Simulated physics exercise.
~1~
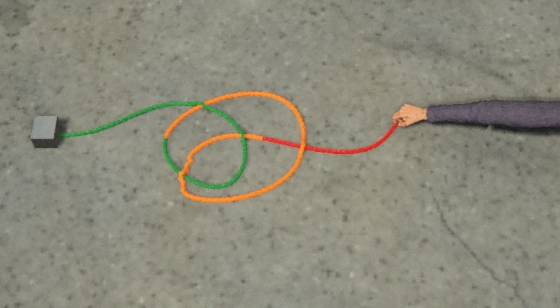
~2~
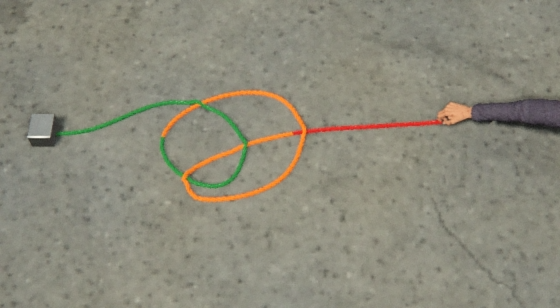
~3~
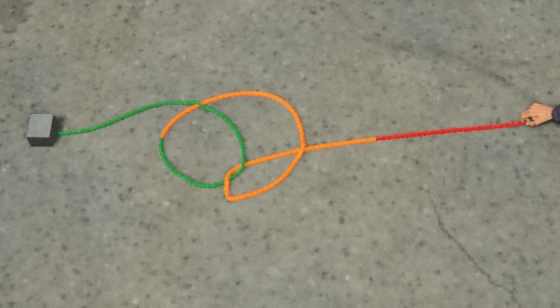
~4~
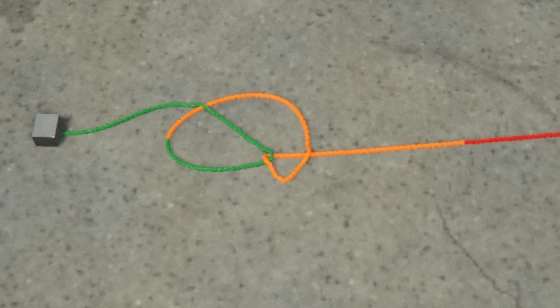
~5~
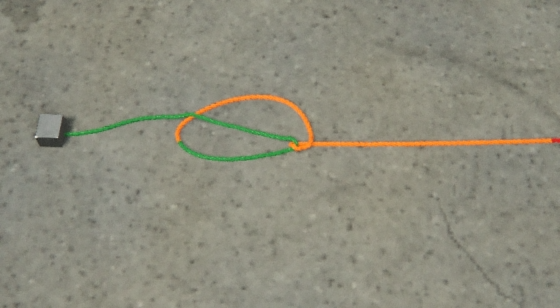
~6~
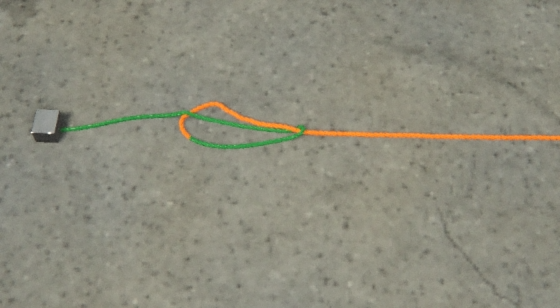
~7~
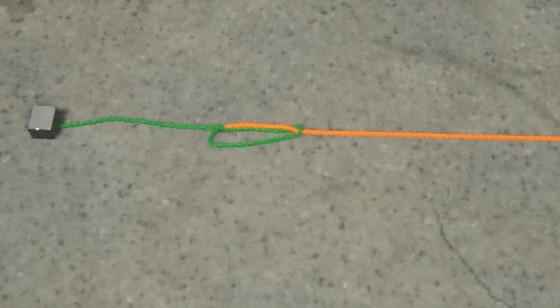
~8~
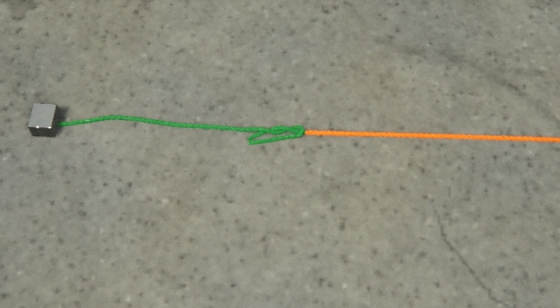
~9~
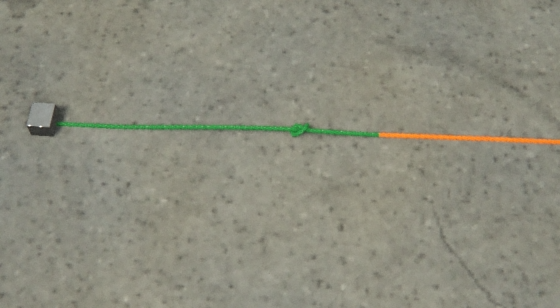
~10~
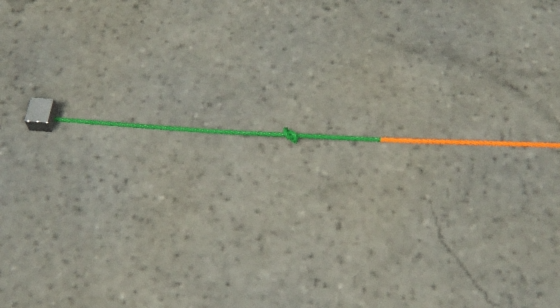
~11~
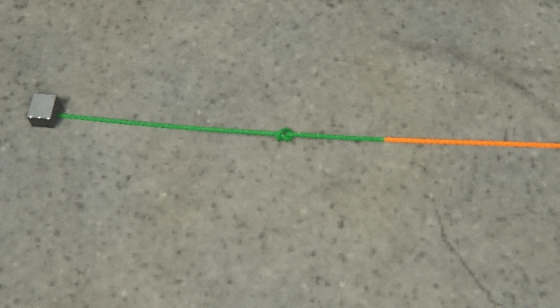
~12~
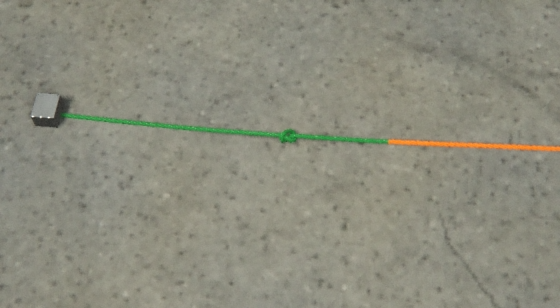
A looped rope is pulled right by a hand until it tightens into a small green knot.
